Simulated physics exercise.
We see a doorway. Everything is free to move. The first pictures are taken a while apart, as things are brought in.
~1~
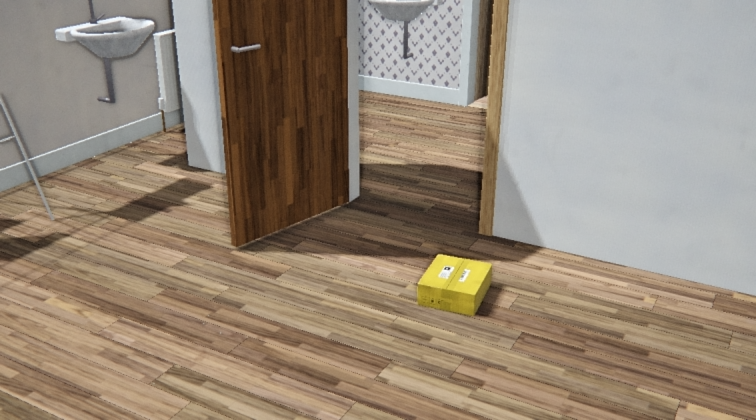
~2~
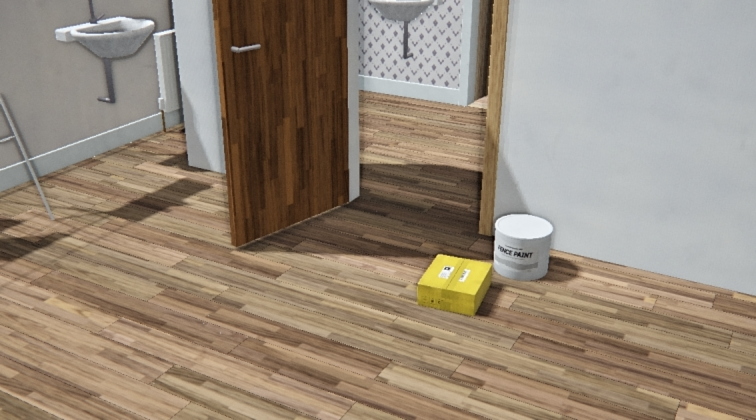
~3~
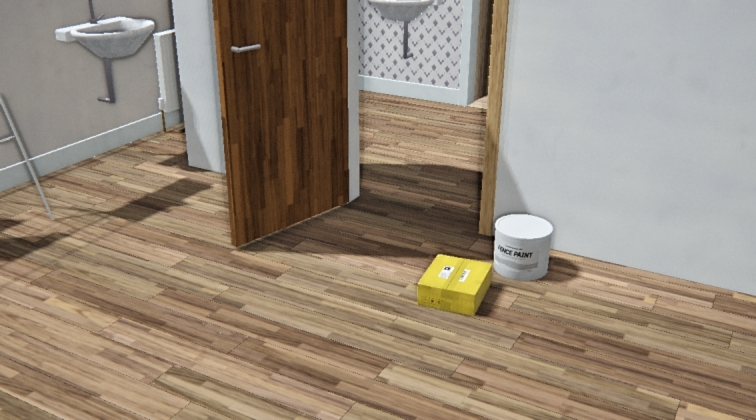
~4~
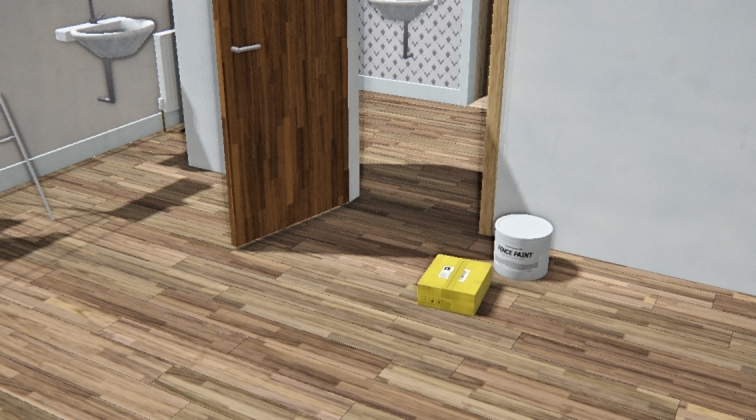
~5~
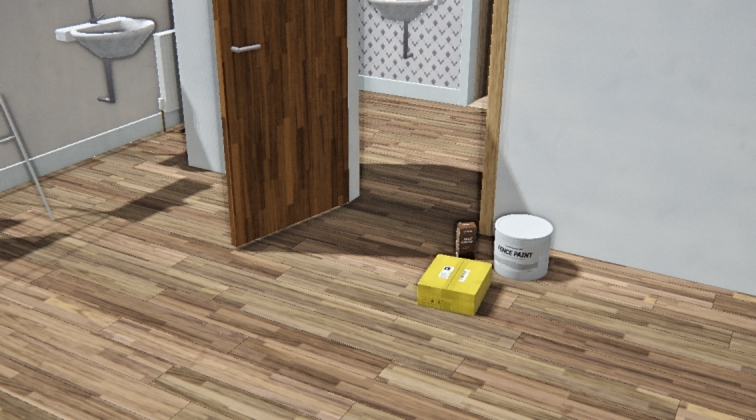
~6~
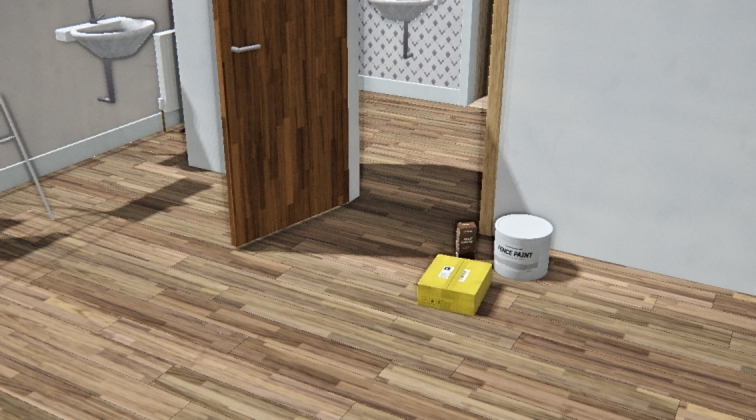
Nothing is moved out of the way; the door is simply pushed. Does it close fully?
Here the door closes.
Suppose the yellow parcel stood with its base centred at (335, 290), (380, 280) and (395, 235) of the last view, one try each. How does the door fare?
First try: It shuts; second try: It closes; third try: It shuts.
Then, 0.60 s on from there, door at 85°.
Then, 1.00 s on from there, door at 55°.
Then, 1.20 s on from there, door at 37°.
Then, 1.50 s on from there, door at 9°.
In the end, door at 0°; all 3 unmoved. At the end, from the last picture's camera, brown carton near (466, 245).
